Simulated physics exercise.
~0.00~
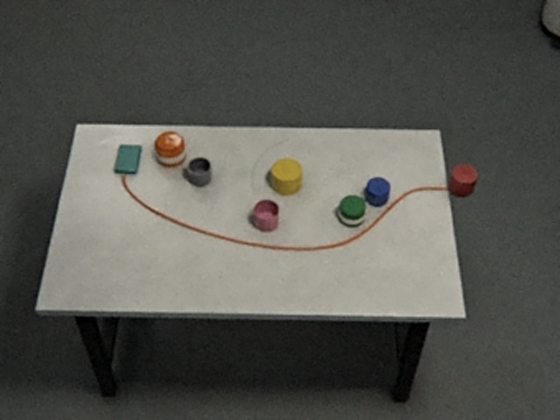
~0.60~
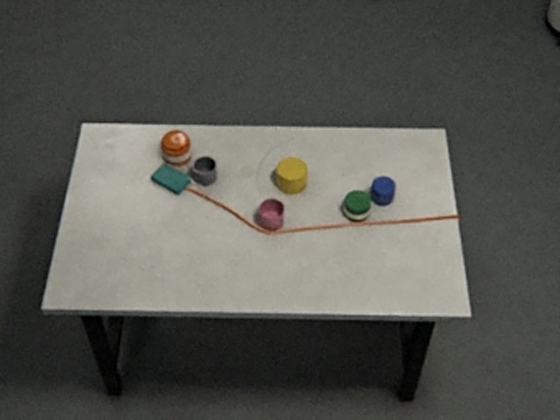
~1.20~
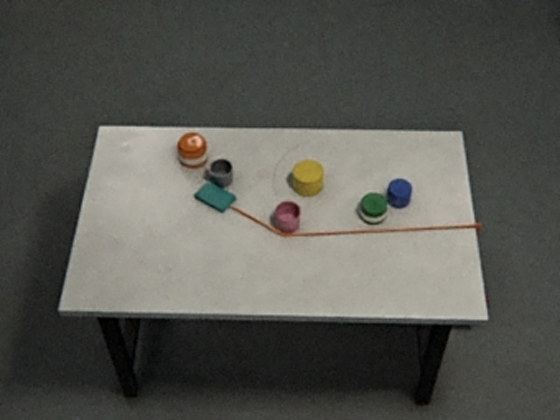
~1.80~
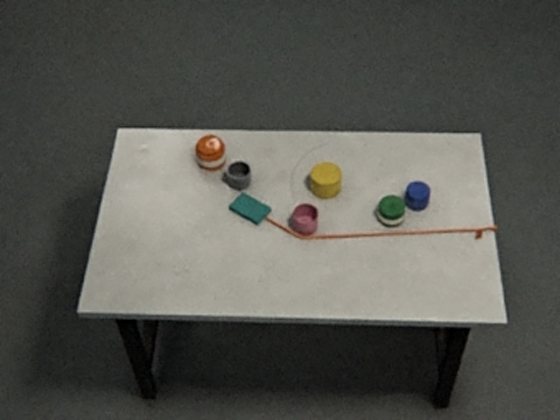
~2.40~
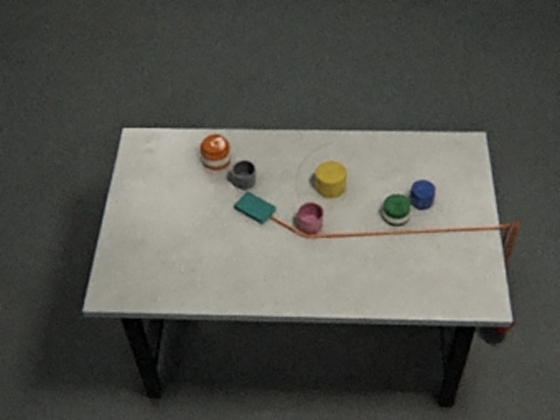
At first, a thin orange cable curves across a pale table from a flat teal phone at the left to a red speaker at the right edge, among small jars, cups and tubs. The speaker drops out of view, and the cable pulls taut, bending around the pink cup. The phone is dragged right and toward the front, past the grey mug, as the view shifts slightly. It then slows and stops short of the pink cup. Finally, the speaker hangs below the right edge on the cable, while the green canister has barely moved.
